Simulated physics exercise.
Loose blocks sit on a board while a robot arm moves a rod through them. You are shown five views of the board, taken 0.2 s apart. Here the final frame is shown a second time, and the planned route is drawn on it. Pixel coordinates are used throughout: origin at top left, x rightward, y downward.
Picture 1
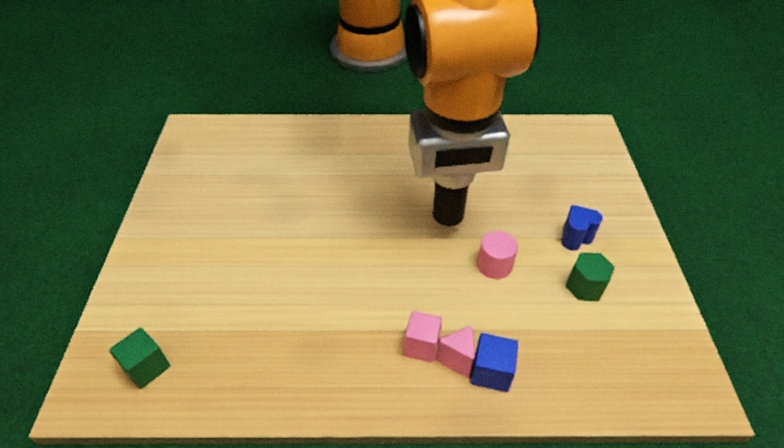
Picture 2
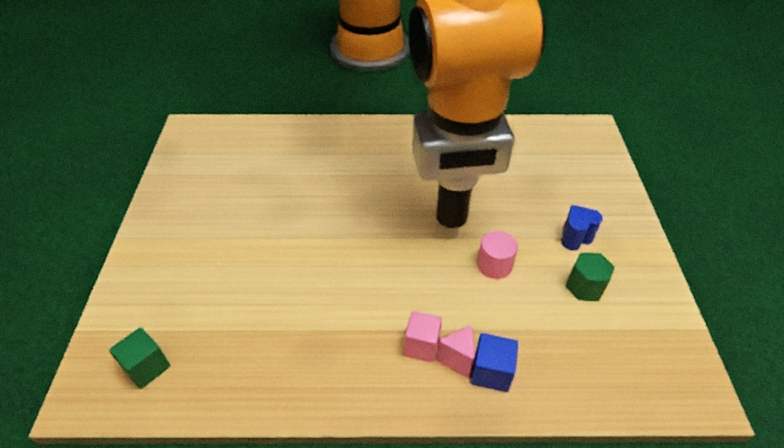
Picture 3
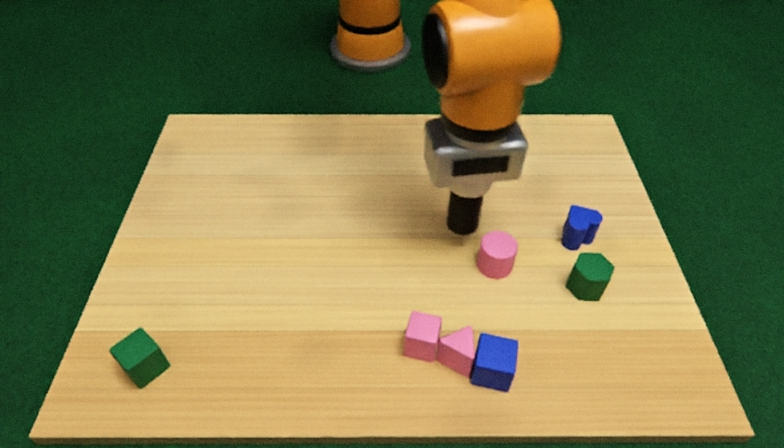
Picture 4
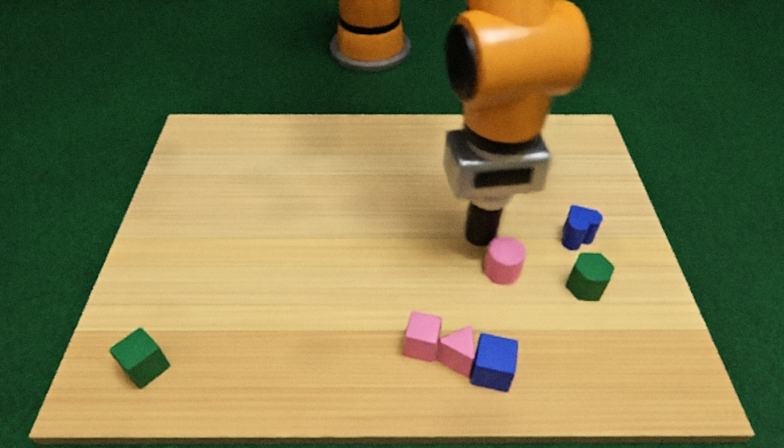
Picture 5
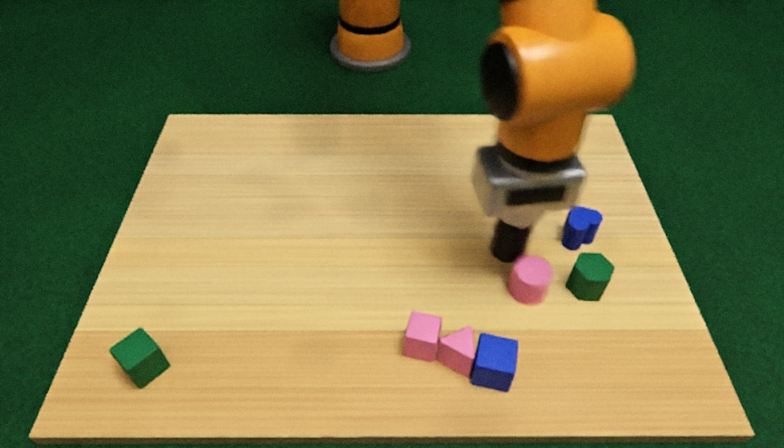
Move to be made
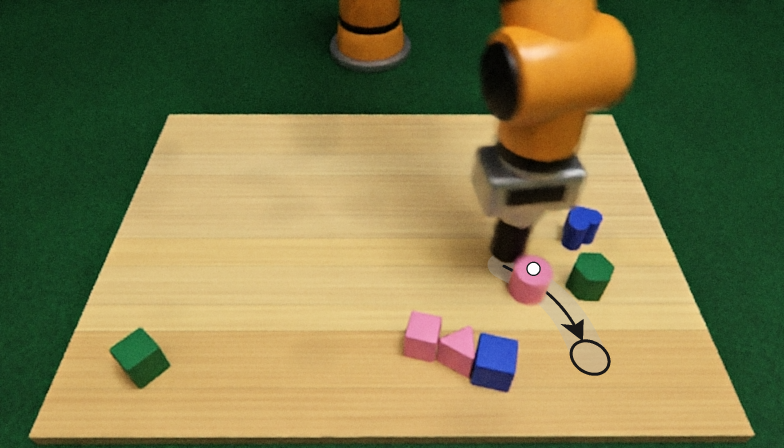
On a wooden board scattered with pink, blue and green blocks, an orange robot arm moved its black rod right and toward the viewer, then pushed the pink cylinder closer to the green six-sided block.
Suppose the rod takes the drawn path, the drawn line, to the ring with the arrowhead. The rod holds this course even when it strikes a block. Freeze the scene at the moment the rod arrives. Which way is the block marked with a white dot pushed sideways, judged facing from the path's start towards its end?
Sideways shift: Right.
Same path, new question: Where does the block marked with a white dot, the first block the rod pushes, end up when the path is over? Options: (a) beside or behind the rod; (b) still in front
Correct choice: B.
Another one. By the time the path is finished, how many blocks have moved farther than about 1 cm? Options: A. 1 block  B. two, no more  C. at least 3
Answer: A.
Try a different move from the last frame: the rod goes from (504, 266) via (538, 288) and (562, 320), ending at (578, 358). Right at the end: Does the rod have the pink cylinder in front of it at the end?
Yes, it checks out.
The drawn path runs from (504, 266) by way of (540, 287) and (570, 318) to (590, 357); the dot is on the pink cylinder.
What follows on the original path. One third of the way, rod (546, 273); pink cylinder (564, 297).
Two thirds of the way, rod (577, 304); pink cylinder (585, 332).
At the end, rod (598, 343); pink cylinder (593, 372); green six-sided block not moved.
